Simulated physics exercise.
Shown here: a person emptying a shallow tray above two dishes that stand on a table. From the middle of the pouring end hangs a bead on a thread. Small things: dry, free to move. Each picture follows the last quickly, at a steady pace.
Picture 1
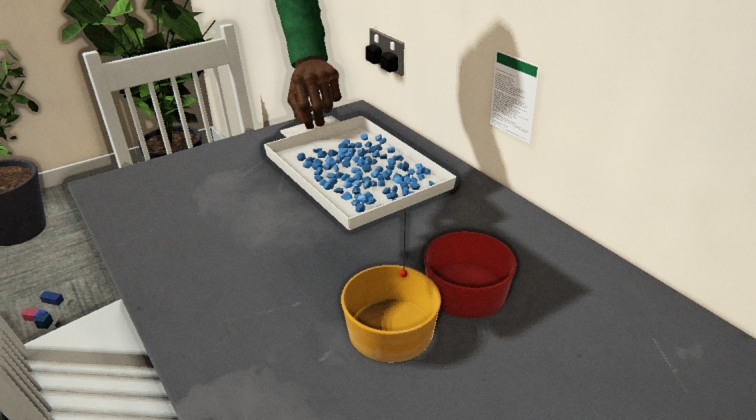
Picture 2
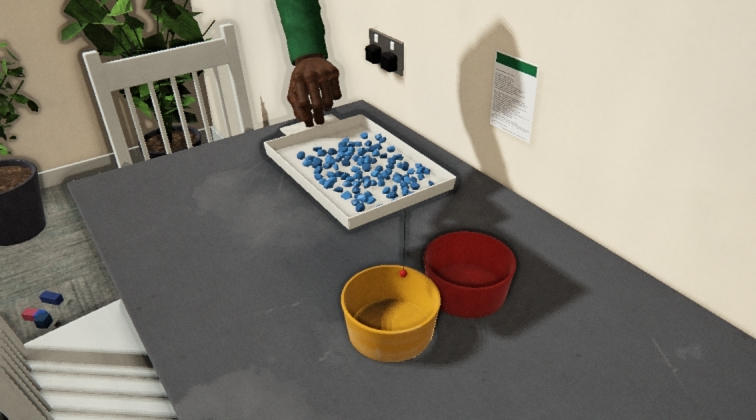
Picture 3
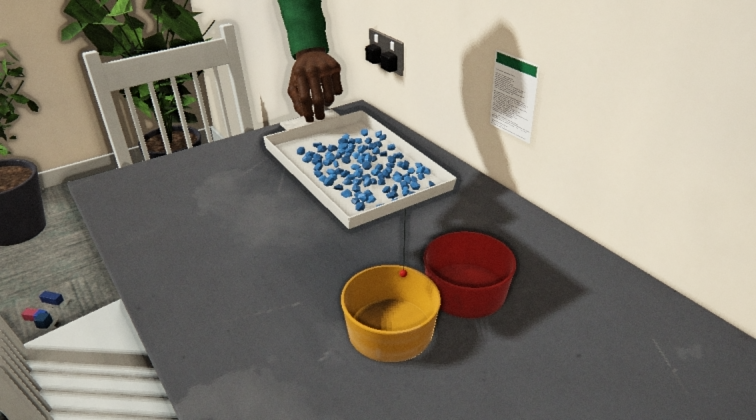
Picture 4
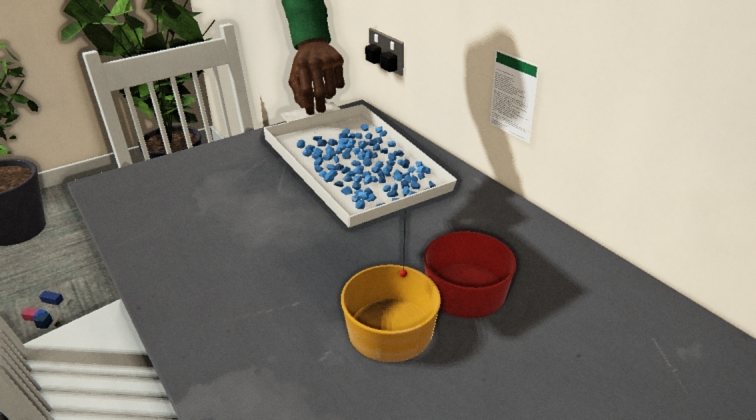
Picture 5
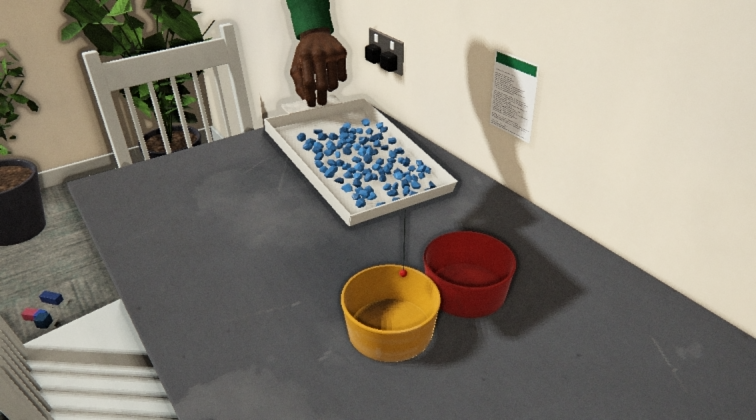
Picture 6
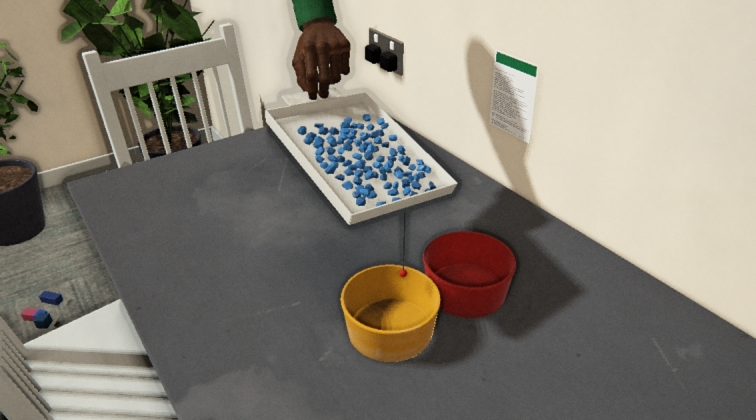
A dark hand in a green sleeve slowly raised the back of a white tray, tilting it slightly above a yellow dish and a red dish, while the blue stones stayed spread across it.
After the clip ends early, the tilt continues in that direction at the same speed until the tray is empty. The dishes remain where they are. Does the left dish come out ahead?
Dish on the right.
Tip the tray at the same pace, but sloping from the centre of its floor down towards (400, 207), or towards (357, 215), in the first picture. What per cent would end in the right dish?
Lab note: Case 1 near 10 %, case 2 near 0 %.
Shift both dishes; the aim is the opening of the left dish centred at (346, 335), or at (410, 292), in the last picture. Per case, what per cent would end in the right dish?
Close to 70 in a hundred first, close to 40 in a hundred second.
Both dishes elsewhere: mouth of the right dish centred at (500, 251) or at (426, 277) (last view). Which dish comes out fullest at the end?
With the dishes at the first place it's the left-side dish, and at the second it's the right-side dish.
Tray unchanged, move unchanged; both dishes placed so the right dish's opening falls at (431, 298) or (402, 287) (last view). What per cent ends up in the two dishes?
Result: 40 % and 20 %.
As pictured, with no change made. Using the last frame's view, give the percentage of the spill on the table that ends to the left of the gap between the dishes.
That's roughly 0 per cent of the pieces.
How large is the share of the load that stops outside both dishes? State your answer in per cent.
10 per cent.
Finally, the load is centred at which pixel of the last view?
Last view, centre at rest - approx. (464, 293).
Soon, tray tipped steeply; nearly all on the tray; a stray few in the air.
A while on, tray tipped right over; about a quarter on the tray; about two thirds in the right dish; a small part outside both; a small part in the air.
Towards the end, tray tipped past a quarter turn; a small part in the left dish; most in the right dish; a small part outside both.
Finally, tray tipped past a quarter turn; a small part in the left dish; most in the right dish; a small part outside both.
